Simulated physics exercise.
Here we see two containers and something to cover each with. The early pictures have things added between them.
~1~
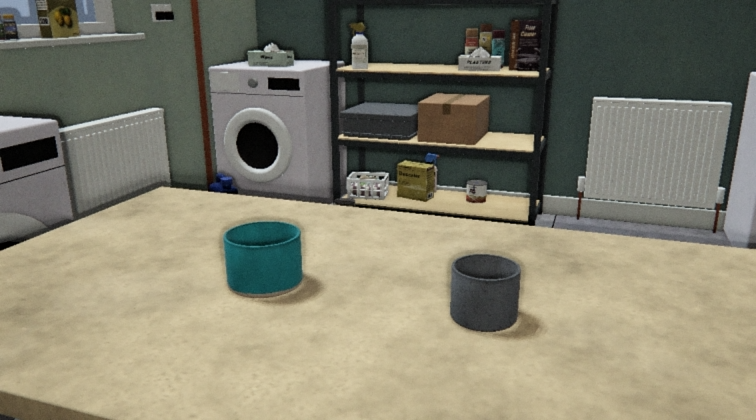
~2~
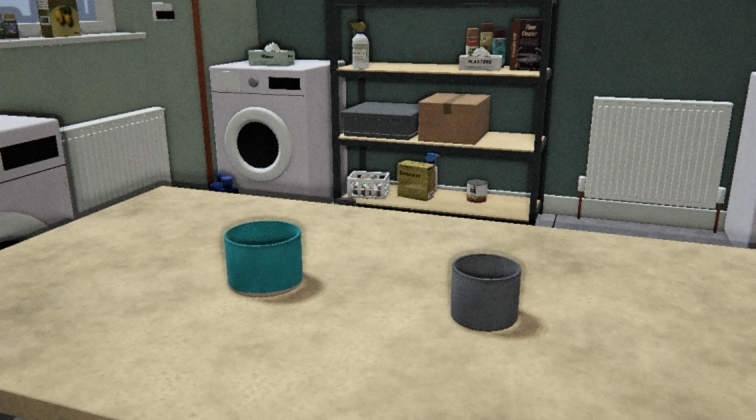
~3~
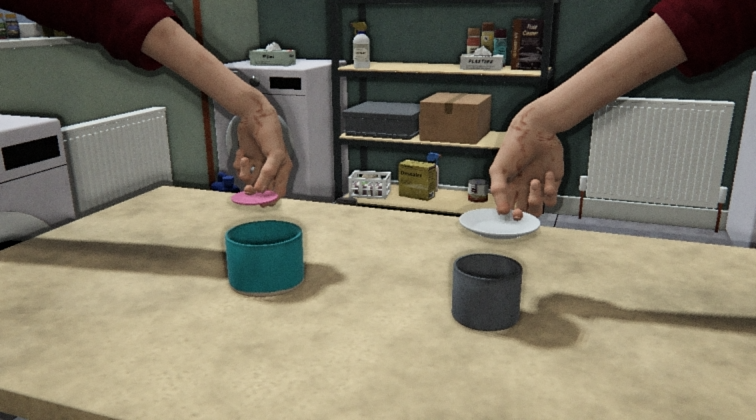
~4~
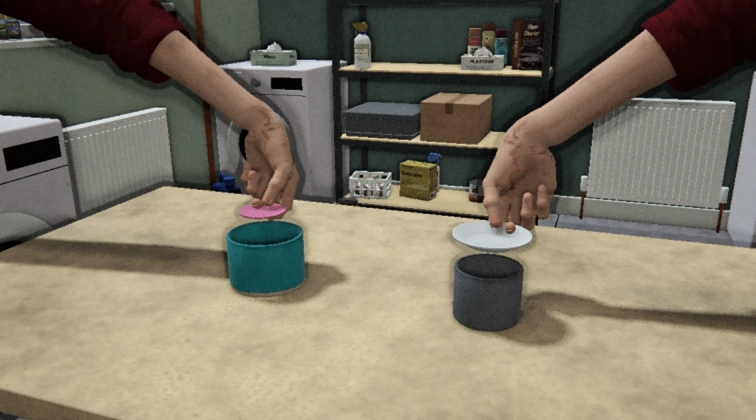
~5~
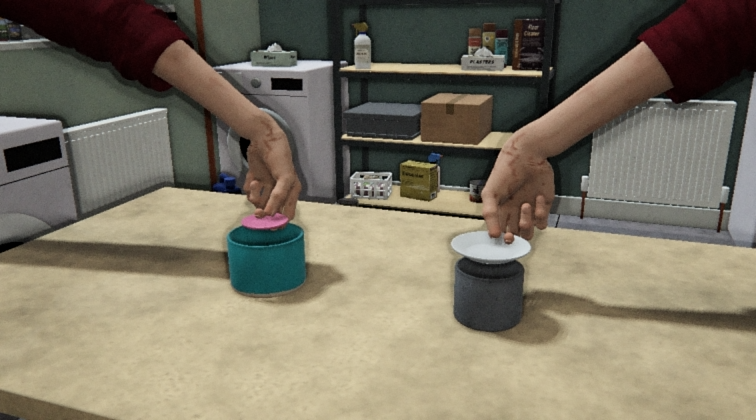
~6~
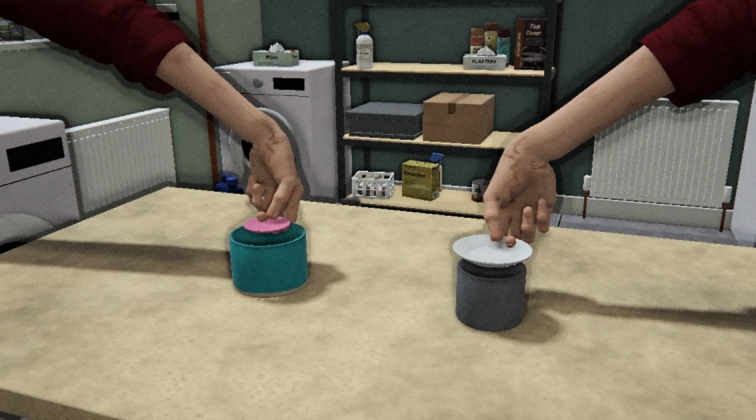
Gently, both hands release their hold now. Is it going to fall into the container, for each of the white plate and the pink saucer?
The white plate: No, it sits on top. The pink saucer: Yes, it falls in.
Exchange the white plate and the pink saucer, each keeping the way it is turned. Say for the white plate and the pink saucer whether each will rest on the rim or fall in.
For the white plate, it drops in; for the pink saucer, it drops in.
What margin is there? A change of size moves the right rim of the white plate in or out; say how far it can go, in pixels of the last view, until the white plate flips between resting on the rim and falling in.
Left by around 8 pixels.
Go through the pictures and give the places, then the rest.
The first picture shows right mug (485, 292).
The second picture shows left mug (264, 258).
The third picture shows still on the way; white plate (499, 226); right mug (486, 291).
The fourth picture shows still on the way; pink saucer (262, 212); left mug (267, 258).
The fifth picture shows still on the way; white plate (490, 250); right mug (488, 292).
The sixth picture shows in place, still held; white plate (492, 253); pink saucer (267, 226); left mug (269, 258).
Then, 0.10 s later than the last frame, white plate sitting on the rim near (492, 260); pink saucer shifted a little near (268, 236).
Then, 0.16 s later than the last frame, white plate sitting on the rim near (492, 260); pink saucer dropping near (270, 268).
When it is over, the white plate covers the opening, near (492, 260); the pink saucer drops inside, near (271, 277).
